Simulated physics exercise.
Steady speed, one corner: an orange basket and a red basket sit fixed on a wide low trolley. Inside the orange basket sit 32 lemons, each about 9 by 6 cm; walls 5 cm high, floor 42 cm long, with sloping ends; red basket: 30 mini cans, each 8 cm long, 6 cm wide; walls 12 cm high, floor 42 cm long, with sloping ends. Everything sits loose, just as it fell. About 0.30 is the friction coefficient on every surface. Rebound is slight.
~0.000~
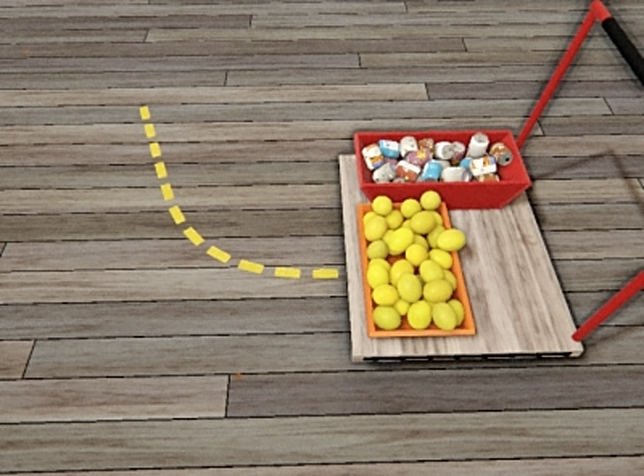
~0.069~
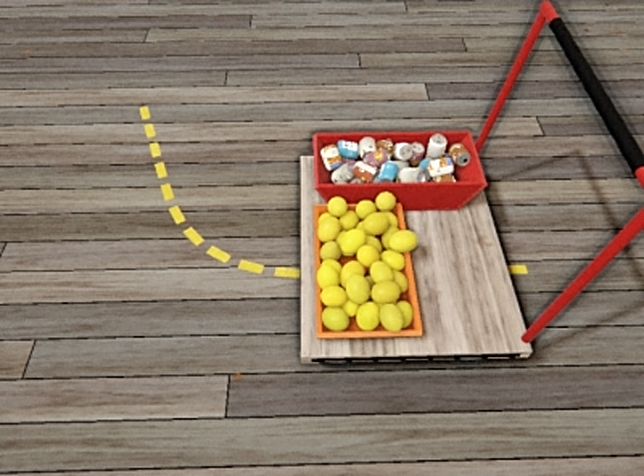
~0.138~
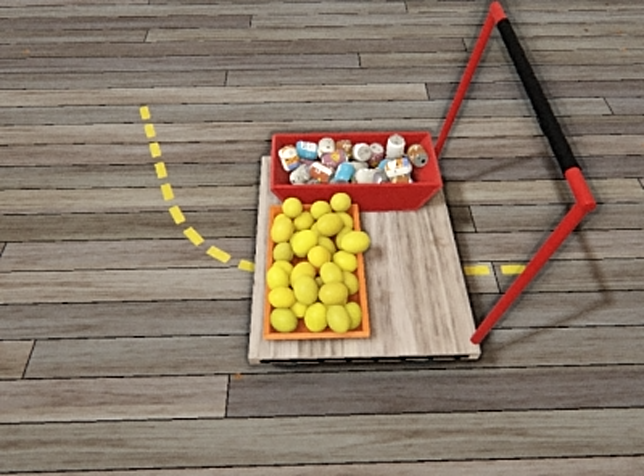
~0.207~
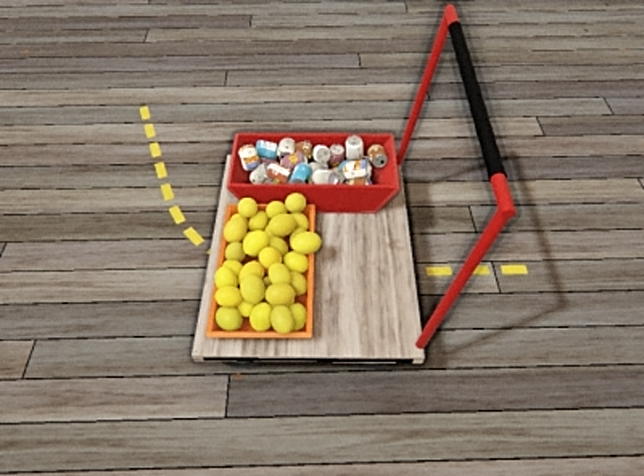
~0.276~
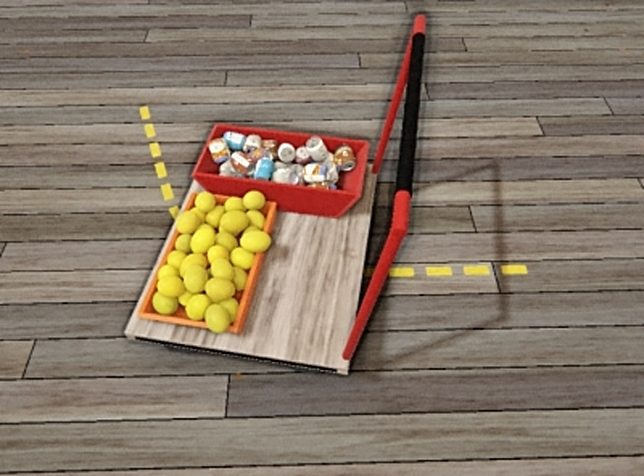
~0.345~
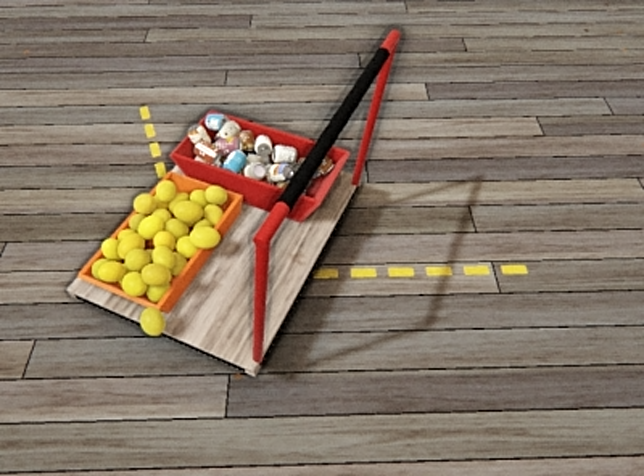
On a grey plank floor, a flat wooden cart with a red and black handle carries an orange basket of lemons and a red basket of small cans leftward along a dashed yellow line. It then turns clockwise along the curve, and lemons spill over the orange basket's near end.
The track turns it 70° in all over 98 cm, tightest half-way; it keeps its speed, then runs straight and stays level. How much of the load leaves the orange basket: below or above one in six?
Spilled share: High, past a sixth.
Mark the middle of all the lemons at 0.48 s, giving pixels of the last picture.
I'd put the middle close to (88, 186).
After 0.39 s, 3 of 32 out of the orange basket and 0 of 30 out of the red basket.
After 0.48 s, 6 of 32 out of the orange basket and 1 of 30 out of the red basket.
After 0.61 s, 11 of 32 out of the orange basket and 1 of 30 out of the red basket.
Outcome (at 1.07 s), 13 of 32 out of the orange basket and 1 of 30 out of the red basket. Asked share, 13 of 32, 41 per cent.
